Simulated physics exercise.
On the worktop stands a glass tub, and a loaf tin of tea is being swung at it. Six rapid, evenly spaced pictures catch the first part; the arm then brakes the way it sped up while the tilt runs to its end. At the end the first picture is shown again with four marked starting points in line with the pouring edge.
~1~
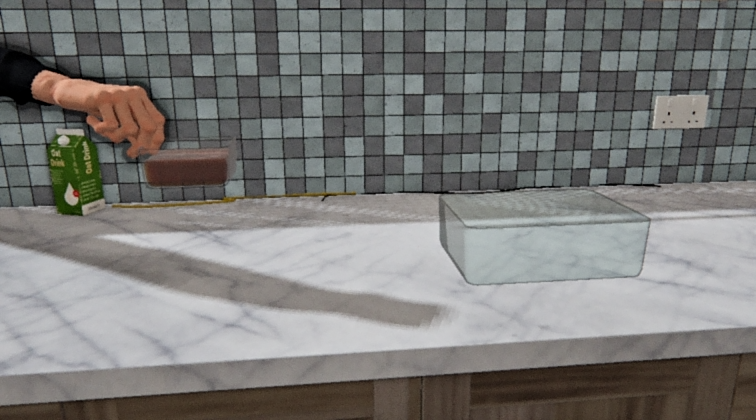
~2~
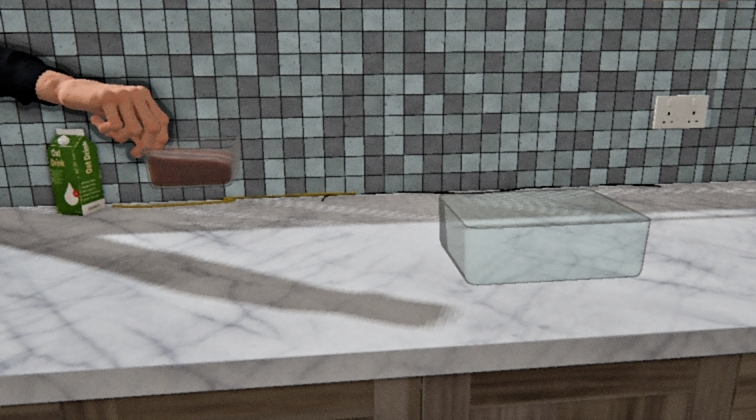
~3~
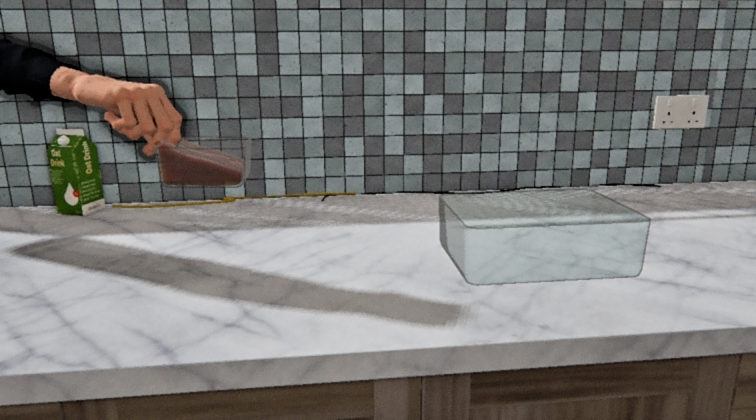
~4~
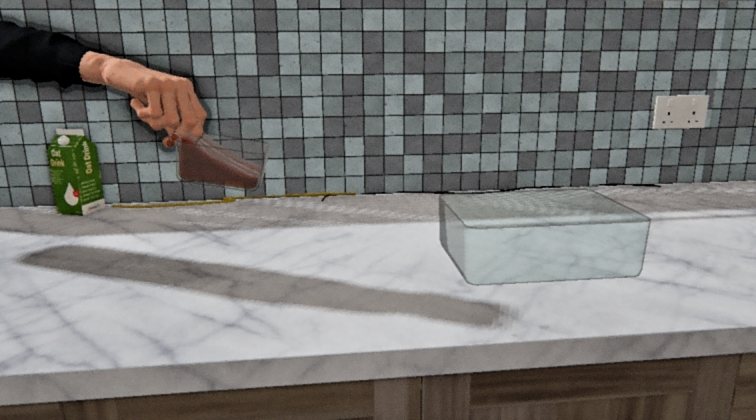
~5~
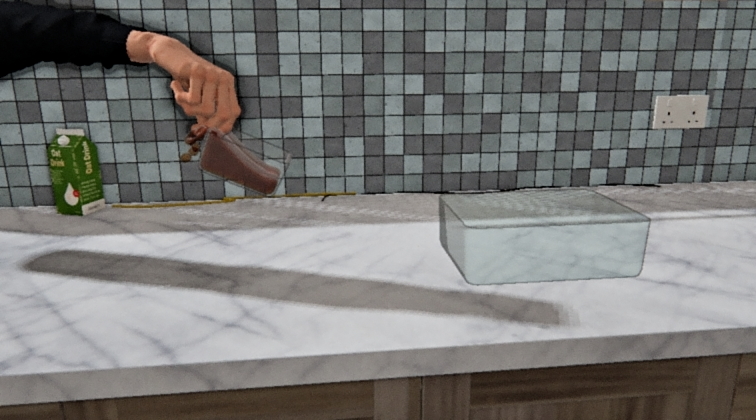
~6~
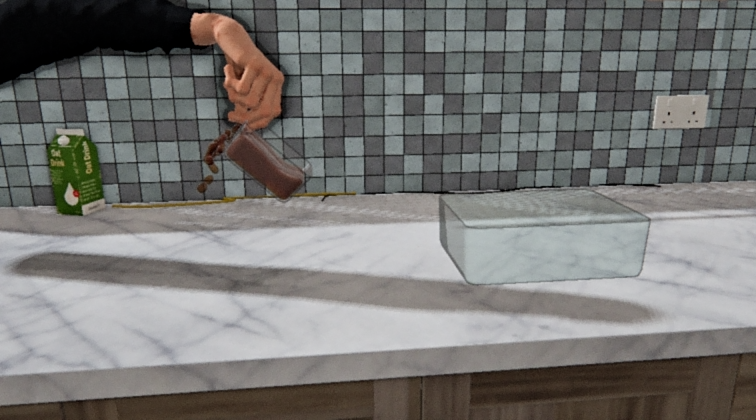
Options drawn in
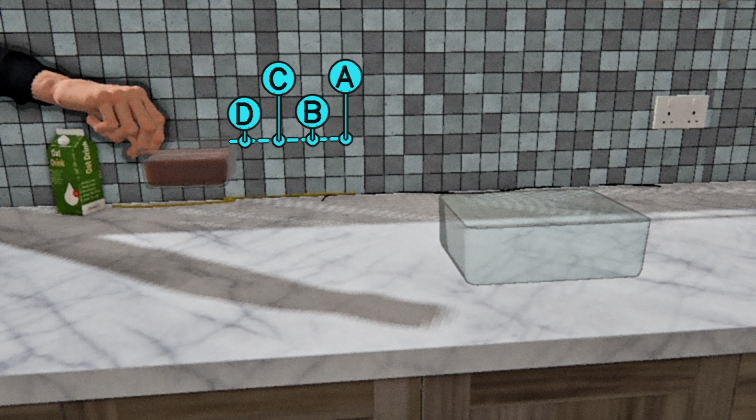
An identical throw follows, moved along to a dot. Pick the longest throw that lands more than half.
It is B.
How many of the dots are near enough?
Two of them.
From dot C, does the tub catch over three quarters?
No.
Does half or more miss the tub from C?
Yes, it does.
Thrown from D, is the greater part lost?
Yes.
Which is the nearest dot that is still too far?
C.
On the marked copy, A at (345, 138); B at (312, 139); C at (278, 140); D at (244, 141).
Choosing A, about 76 % lands in the tub, 8 % falls short and 16 % goes beside or beyond.
Choosing B, about 69 % lands in the tub, 23 % falls short and 8 % goes beside or beyond.
Choosing C, about 29 % lands in the tub, 64 % falls short and 6 % goes beside or beyond.
Choosing D, about 1 % lands in the tub, 92 % falls short and 6 % goes beside or beyond.
